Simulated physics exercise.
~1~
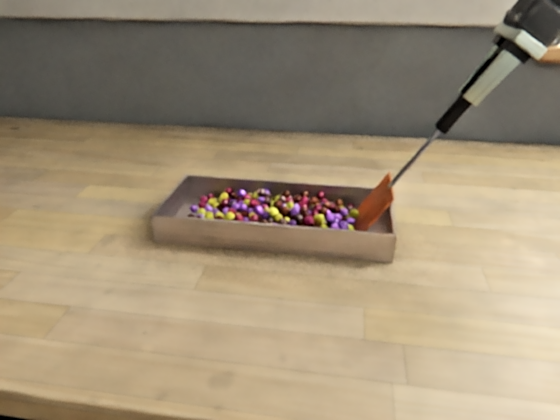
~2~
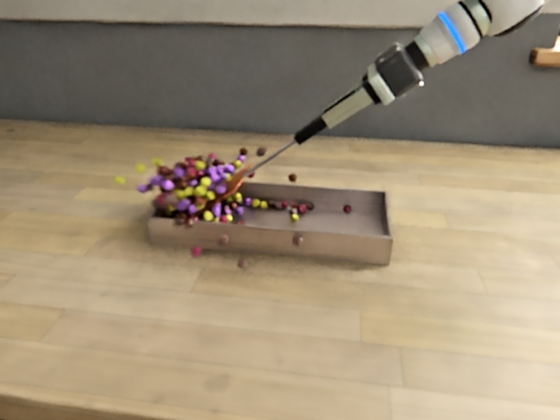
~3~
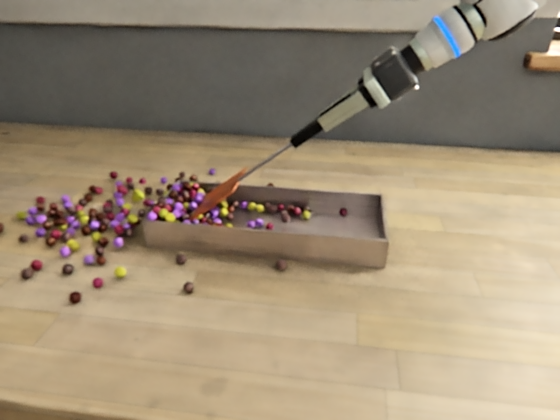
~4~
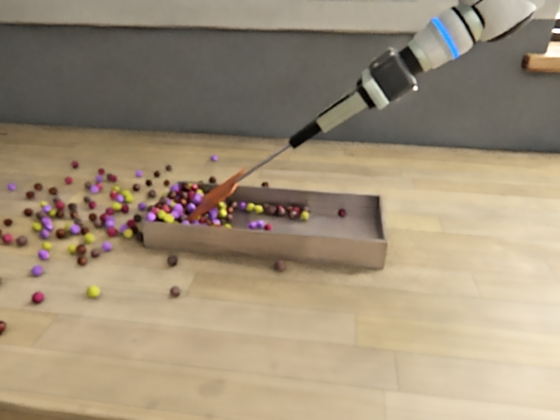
A robot arm swept an orange spatula leftward through a shallow tray of small, colorful round sweets, flinging many over the left end. They scattered across the wooden table, while the rest stayed in the tray around the spatula, mostly toward the left.
